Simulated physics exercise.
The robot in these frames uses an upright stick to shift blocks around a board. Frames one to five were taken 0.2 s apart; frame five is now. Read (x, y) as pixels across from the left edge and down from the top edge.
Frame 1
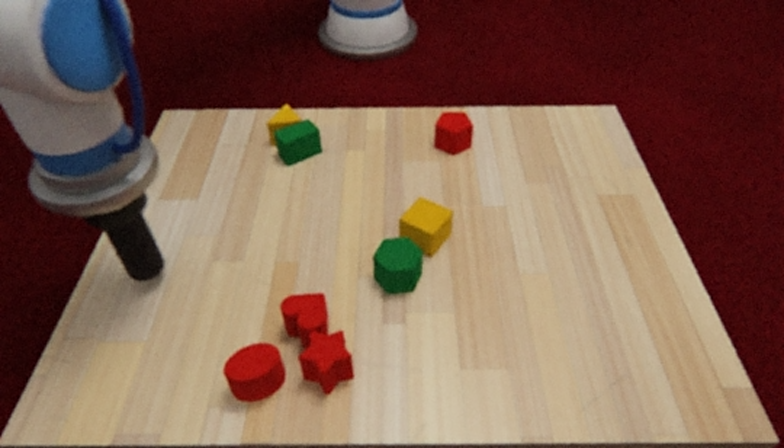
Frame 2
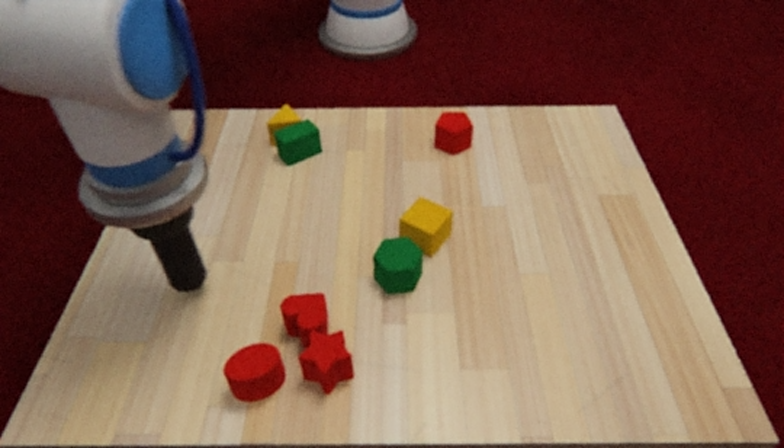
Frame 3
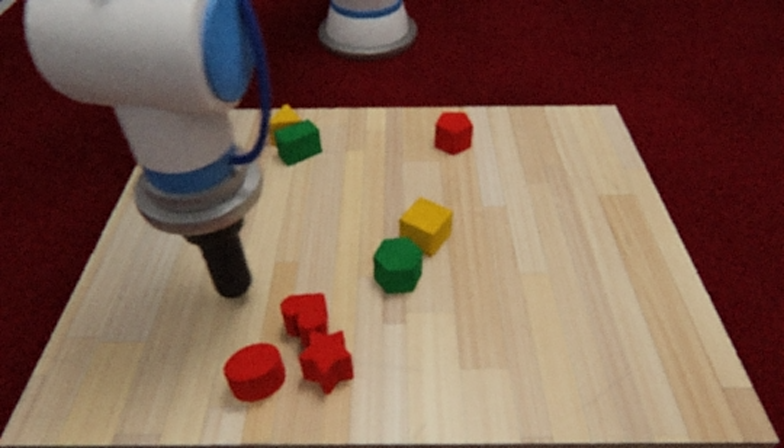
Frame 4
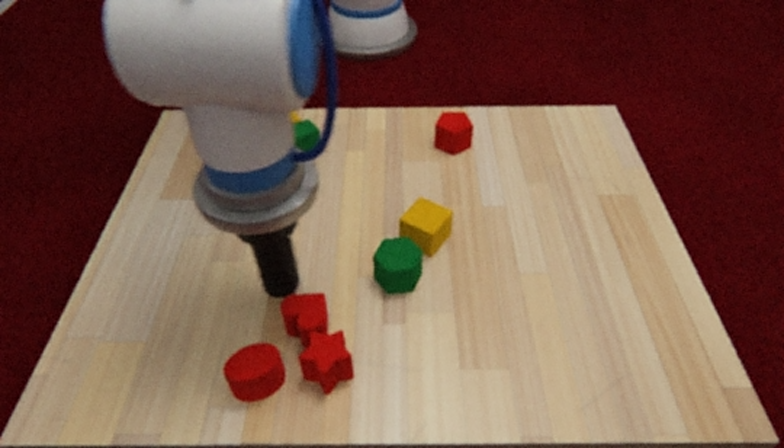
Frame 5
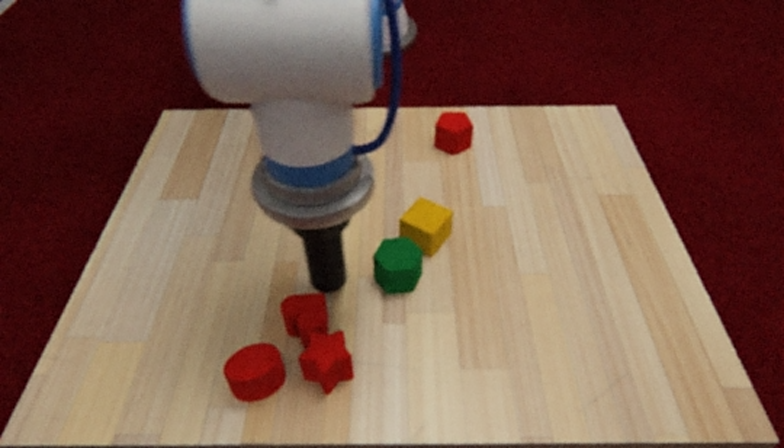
At first, a robot arm holds a dark upright stick over the left side of a wooden board scattered with red, green and yellow blocks. The arm moves steadily right, passing in front of the blocks at the back, until the stick is just above the red heart-shaped block, while the blocks stay still.
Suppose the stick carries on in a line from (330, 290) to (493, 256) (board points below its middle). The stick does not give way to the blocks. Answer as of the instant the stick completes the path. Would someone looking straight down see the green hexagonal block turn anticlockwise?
My answer is no.
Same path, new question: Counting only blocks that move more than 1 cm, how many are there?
It looks like one block will be pushed more than about 1 cm.
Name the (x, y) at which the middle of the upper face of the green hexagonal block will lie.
In the picture, it is at (534, 251).
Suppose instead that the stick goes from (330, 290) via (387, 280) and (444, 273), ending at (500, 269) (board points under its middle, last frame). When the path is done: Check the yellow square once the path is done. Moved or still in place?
Right where it was.
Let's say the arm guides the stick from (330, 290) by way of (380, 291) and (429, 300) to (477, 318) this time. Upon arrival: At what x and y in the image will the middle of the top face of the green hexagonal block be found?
The answer is (443, 246).
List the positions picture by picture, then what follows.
Stick tip at (147, 269); block tops, red heart-shaped block at (305, 308); green hexagonal block at (398, 253); yellow square at (426, 214), in the first frame.
Stick at (189, 279); blocks unchanged, in the second frame.
Stick at (235, 285); blocks unchanged, in the third frame.
Stick at (282, 285); blocks unchanged, in the fourth frame.
Stick at (329, 280); red heart-shaped block at (305, 308); green hexagonal block at (398, 253); yellow square at (426, 214), in the fifth frame.
On the path given first. One third of the way, stick at (387, 269); green hexagonal block at (429, 249).
Two thirds of the way, stick at (442, 258); green hexagonal block at (484, 248), turned 45° clockwise; yellow square at (429, 212), turned 15° anticlockwise.
At the end, stick at (495, 246); red heart-shaped block in place; green hexagonal block at (534, 251), turned 85° clockwise; yellow square at (429, 212), turned 15° anticlockwise.
